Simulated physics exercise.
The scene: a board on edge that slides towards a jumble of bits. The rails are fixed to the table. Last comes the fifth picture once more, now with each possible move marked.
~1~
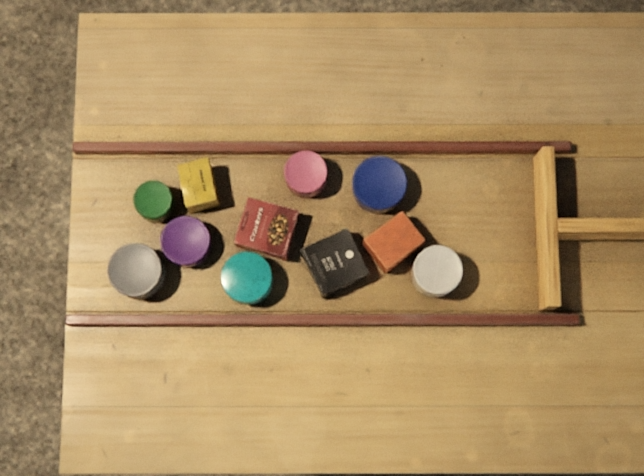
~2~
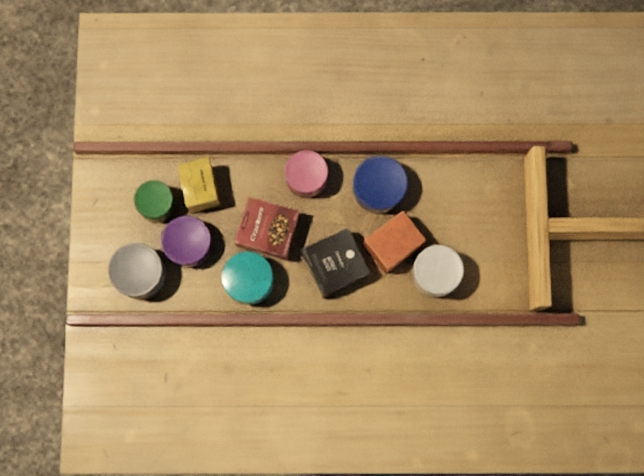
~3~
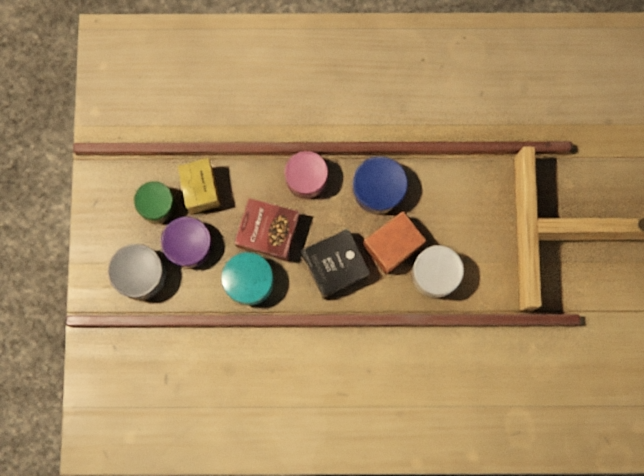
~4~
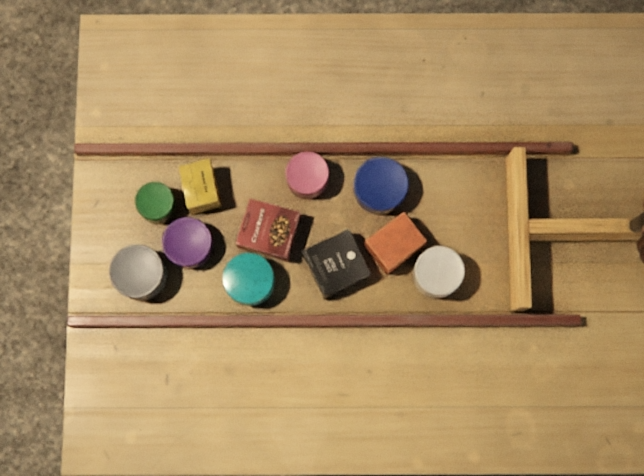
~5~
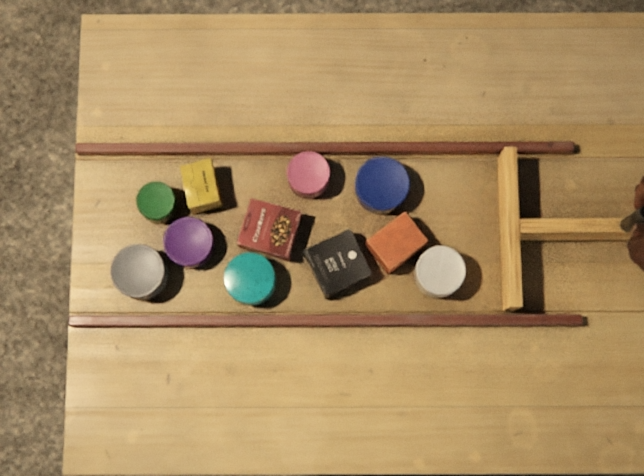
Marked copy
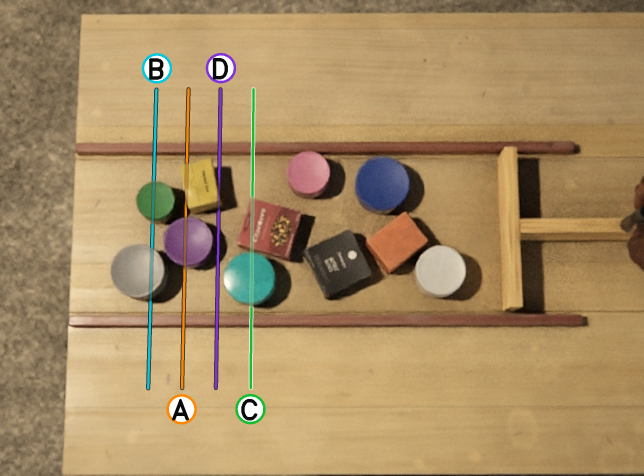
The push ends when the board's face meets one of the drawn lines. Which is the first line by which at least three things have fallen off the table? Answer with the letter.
At least to A.
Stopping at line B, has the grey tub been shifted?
Yes.
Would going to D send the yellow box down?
No.
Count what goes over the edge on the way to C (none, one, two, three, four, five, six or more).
By then, none.
On the marked copy, A at (185, 235); B at (152, 235); C at (252, 235); D at (218, 235).
With A. Early on, board (397, 226); white tub (364, 285); blue jar (361, 186).
Further on, board (278, 226); grey tub (101, 264); green jar (135, 199).
At the end, board (185, 227); green jar over the edge; grey tub over the edge; four fallen.
As for the rest, B drops five, but is farther than needed; C drops none; D drops only one.
